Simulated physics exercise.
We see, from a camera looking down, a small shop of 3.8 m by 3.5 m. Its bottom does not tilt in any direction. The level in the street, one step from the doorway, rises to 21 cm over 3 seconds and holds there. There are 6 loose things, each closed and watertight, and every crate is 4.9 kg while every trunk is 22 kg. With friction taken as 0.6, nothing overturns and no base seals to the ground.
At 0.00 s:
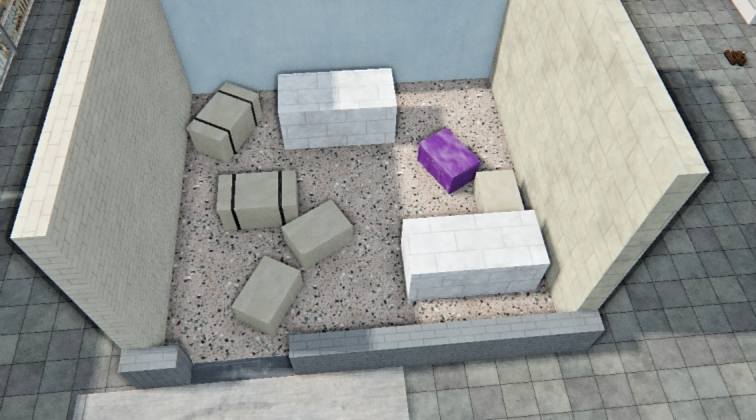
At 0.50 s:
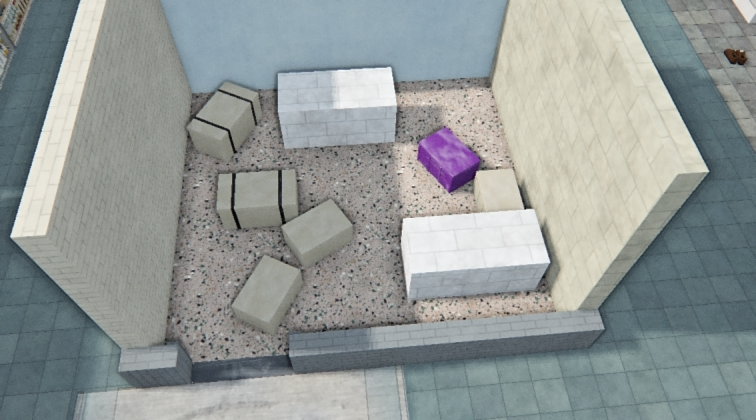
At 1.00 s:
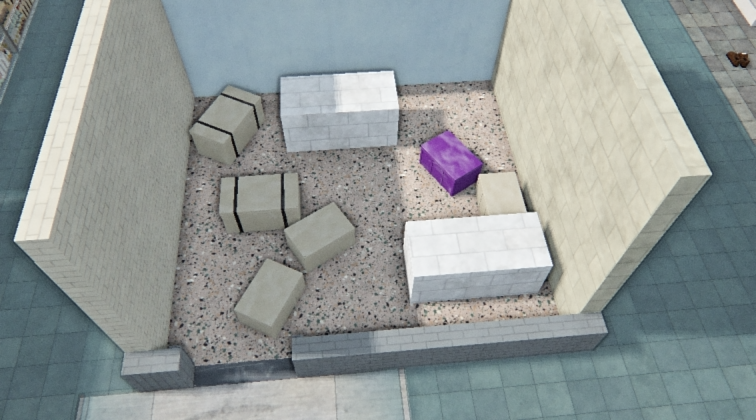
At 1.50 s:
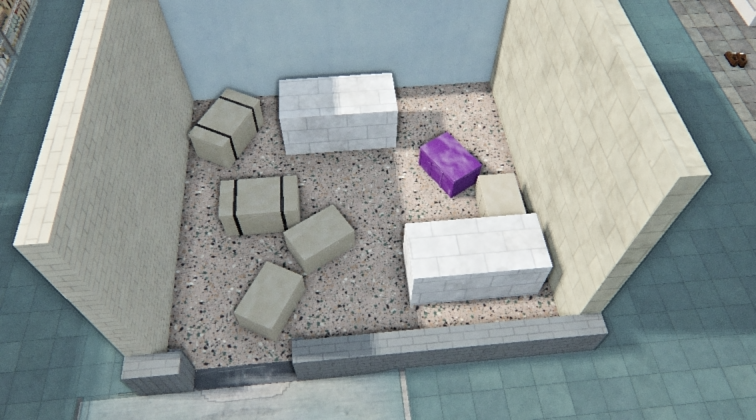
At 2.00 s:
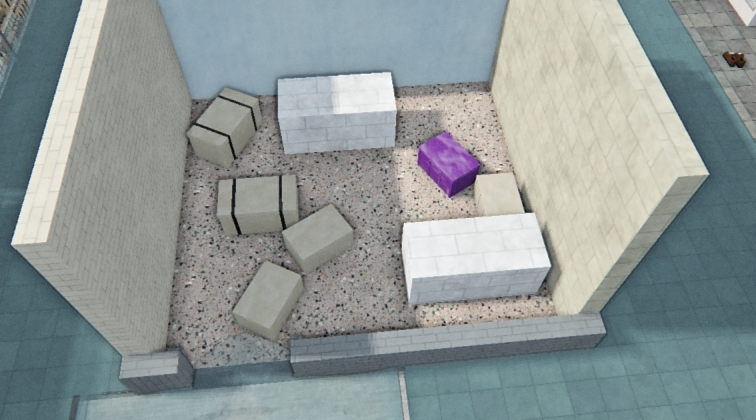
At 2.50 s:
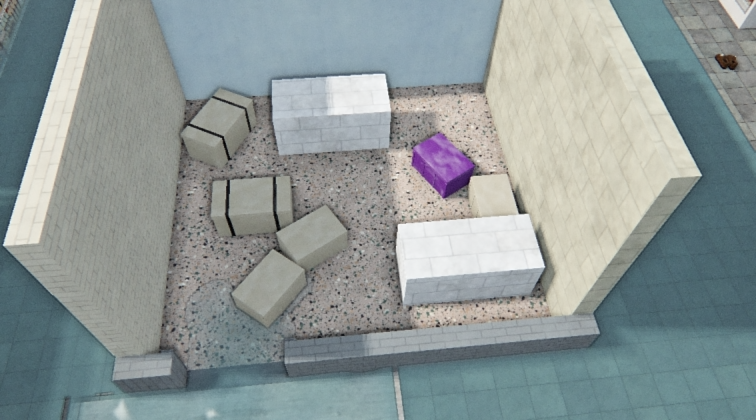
Water spreads over the paving around a walled room of boxes and enters its doorway.
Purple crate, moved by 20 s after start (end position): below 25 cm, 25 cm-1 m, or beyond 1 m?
It is pushed a bit.
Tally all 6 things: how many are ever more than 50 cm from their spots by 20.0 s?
The tally stands at 6.
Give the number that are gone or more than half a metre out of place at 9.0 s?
Tally at that time: 4.
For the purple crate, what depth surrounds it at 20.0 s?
Depth approx. 16 cm.
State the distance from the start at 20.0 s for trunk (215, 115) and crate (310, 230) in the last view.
Net displacement, in order: 120 cm; 250 cm.
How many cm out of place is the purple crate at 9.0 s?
Around 100 cm from the start by that time.
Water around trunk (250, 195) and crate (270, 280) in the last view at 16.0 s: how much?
First about 12 cm, second about 16 cm.
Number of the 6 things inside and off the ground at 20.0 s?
By my count, 6.
After 4.0 s the purple crate is near (444, 157), 0.0 m from its start, aground; 1 afloat.
After 9.0 s the purple crate is near (457, 84), 1.1 m from its start, afloat; 6 afloat.
After 16.0 s the purple crate is near (442, 136), 0.2 m from its start, afloat; 6 afloat.
After 20.0 s the purple crate is near (427, 188), 0.6 m from its start, afloat; 6 afloat.
